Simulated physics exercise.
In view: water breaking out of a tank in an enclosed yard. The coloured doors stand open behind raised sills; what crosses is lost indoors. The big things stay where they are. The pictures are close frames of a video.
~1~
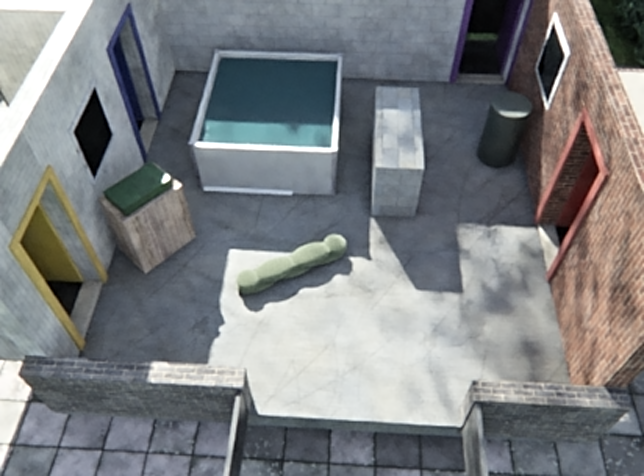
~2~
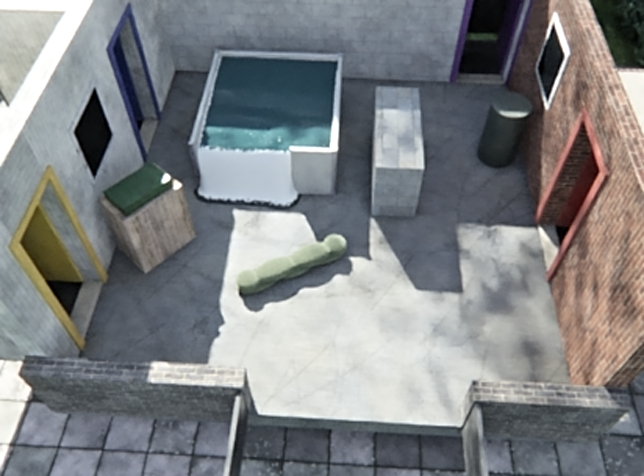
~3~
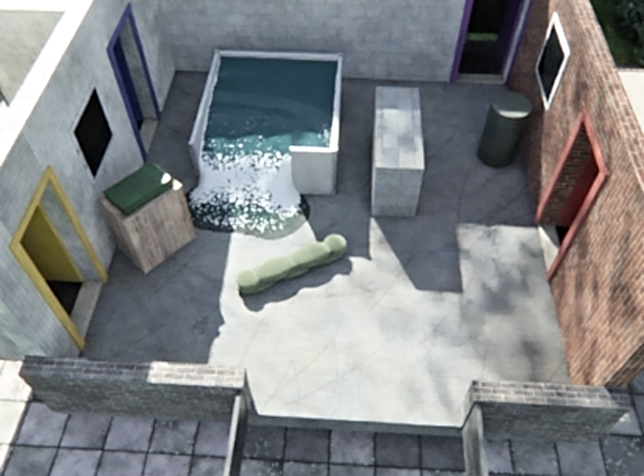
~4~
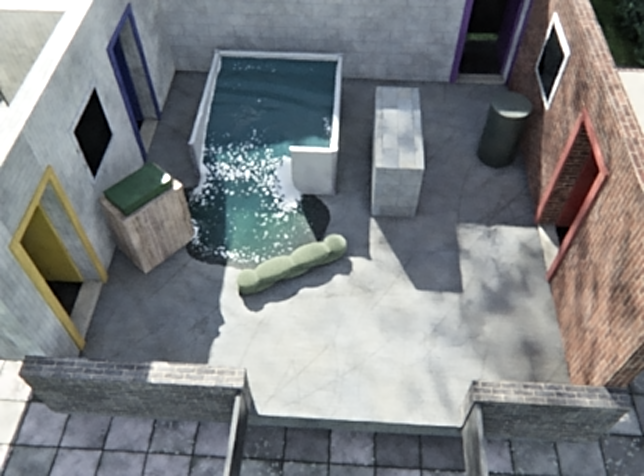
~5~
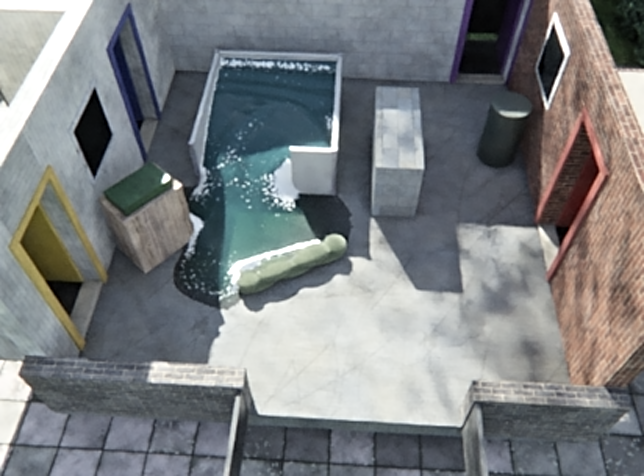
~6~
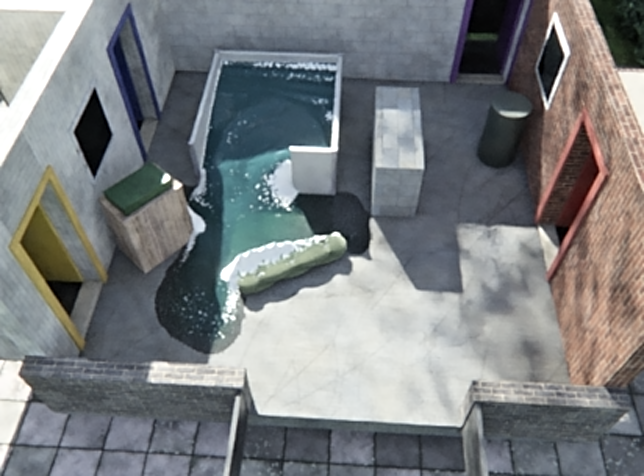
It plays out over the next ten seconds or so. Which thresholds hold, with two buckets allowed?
The yellow door takes more than that; the purple door takes more than that; the blue door takes more than that; the red door takes more than that.
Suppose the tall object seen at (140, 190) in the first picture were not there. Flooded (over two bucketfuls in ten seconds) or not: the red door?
In short: The red one takes more.
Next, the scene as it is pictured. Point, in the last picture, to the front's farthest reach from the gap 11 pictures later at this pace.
I would point to (410, 403).
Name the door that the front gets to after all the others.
Last comes the purple-painted one.
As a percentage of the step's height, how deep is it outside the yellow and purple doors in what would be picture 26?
About 250 and 0 per cent.
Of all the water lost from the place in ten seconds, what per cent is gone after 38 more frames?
Close to 60 %.
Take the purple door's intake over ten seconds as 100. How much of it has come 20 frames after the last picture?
Close to 0 %.
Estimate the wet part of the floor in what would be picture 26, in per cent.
Roughly 70 per cent.
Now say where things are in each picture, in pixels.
In the first frame, still water in the open tank at (272, 101).
In the second frame, water pours out at (246, 173) and has run to (198, 190).
In the third frame, the front is at (286, 231), out from the gap at (246, 175).
In the fourth frame, the front is at (264, 267), out from the gap at (247, 177).
In the fifth frame, water pours out at (247, 178) and has run to (219, 302).
In the sixth frame, the front is at (201, 346), out from the gap at (247, 178).
A moment on, water covers 30 % of the floor; the yellow door not reached, the purple door not reached, the blue door not reached, the red door not reached.
Next, water covers 50 % of the floor; the yellow door under two buckets in, the purple door not reached, the blue door wet at the sill, nothing in, the red door not reached.
Then, water covers 70 % of the floor; the yellow door far over two buckets in, the purple door not reached, the blue door under two buckets in, the red door wet at the sill, nothing in.
Later, water covers 85 % of the floor; the yellow door far over two buckets in, the purple door wet at the sill, nothing in, the blue door under two buckets in, the red door under two buckets in.
In the end, water covers 95 % of the floor; the yellow door far over two buckets in, the purple door over two buckets in, the blue door over two buckets in, the red door over two buckets in.
